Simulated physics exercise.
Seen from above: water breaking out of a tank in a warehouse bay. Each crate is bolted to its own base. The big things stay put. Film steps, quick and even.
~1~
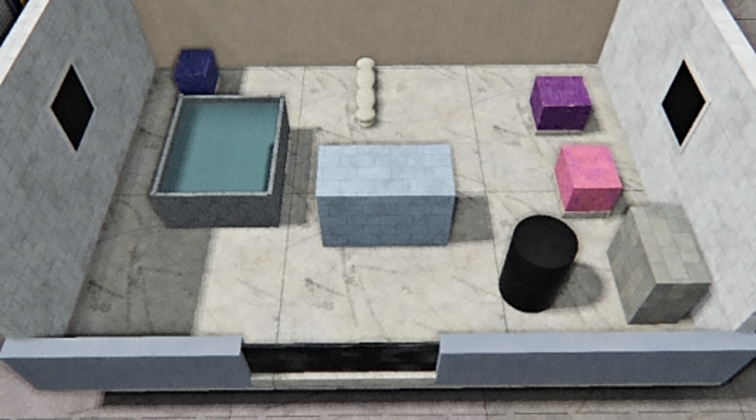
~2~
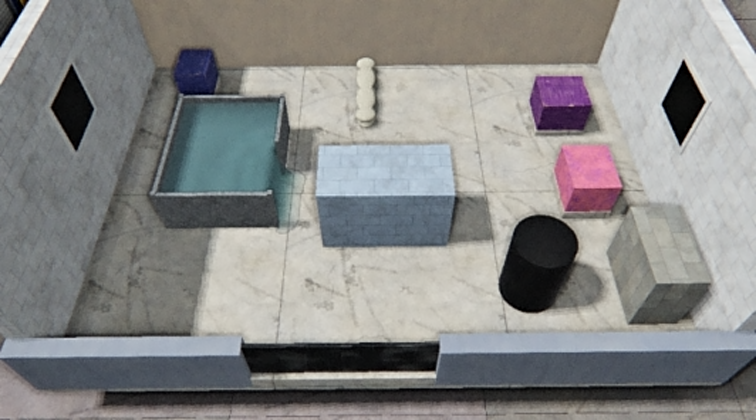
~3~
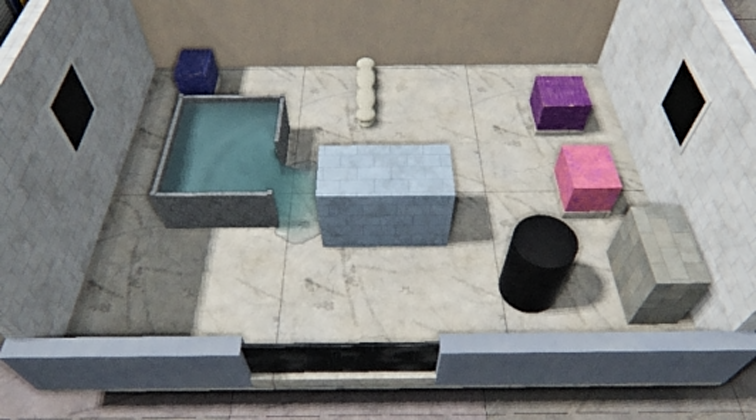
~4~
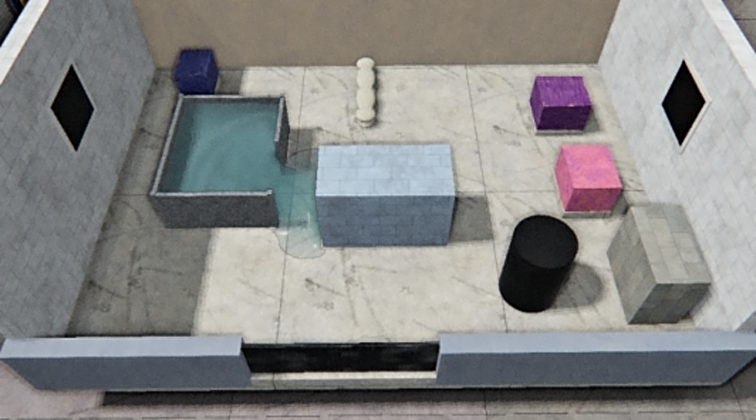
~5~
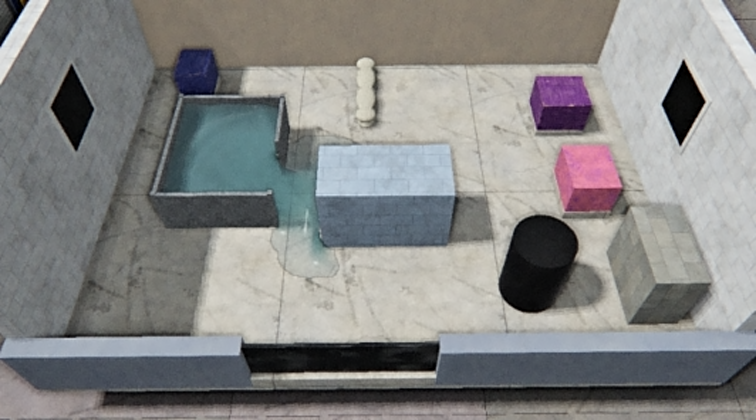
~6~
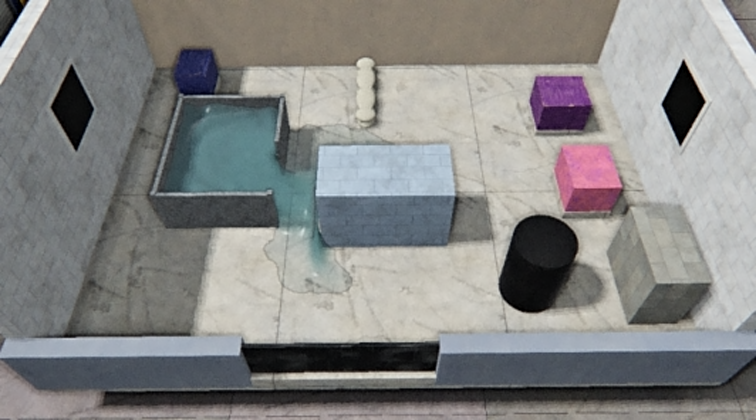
In a walled bay seen from above, a square tank of still water opened at its right side, and water poured out toward a pale blue block, then spread forward across the floor beside it.
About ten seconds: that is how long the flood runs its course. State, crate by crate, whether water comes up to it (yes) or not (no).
In order: The purple crate is within reach; the pink crate is out of reach; the blue crate is out of reach.
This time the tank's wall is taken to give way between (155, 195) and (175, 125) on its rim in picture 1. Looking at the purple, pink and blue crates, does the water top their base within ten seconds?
Result: Purple is not reached; pink is not reached; blue is swamped.
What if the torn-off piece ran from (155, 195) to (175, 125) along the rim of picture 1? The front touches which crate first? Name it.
Answer: The blue one.
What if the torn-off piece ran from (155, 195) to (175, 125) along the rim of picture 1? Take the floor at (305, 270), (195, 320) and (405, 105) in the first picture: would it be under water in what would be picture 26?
Well, the first one's sodden, the second's sodden, and the third's left untouched.
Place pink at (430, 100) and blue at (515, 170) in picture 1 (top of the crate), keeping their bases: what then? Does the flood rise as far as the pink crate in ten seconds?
The pink one is reached.
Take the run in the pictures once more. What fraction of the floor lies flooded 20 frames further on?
65 %, roughly.
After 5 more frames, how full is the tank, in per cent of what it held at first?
Roughly 64 percent.
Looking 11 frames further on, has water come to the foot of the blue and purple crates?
Blue: Dry, purple: Wet.
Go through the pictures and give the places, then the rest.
In the first frame, still water in the tank at (224, 146).
In the second frame, water pours out at (276, 190) and has run to (289, 227).
In the third frame, water pours out at (277, 191) and has run to a hidden place.
In the fourth frame, the front is at a hidden place, out from the gap at (277, 191).
In the fifth frame, the front is at a hidden place, out from the gap at (277, 191).
In the sixth frame, water pours out at (277, 191) and has run to a hidden place.
A moment on, water covers 25 % of the floor; the purple crate not reached, the pink crate water round its plinth, the blue crate not reached.
Next, water covers 45 % of the floor; the purple crate water round its plinth, the pink crate water round its plinth, the blue crate not reached.
Then, water covers 65 % of the floor; the purple crate water round its plinth, the pink crate water round its plinth, the blue crate not reached.
Later, water covers 90 % of the floor; the purple crate water round its plinth, the pink crate water round its plinth, the blue crate water round its plinth.
In the end, water covers 100 % of the floor; the purple crate was topped, the pink crate stayed above the water, the blue crate stayed above the water.
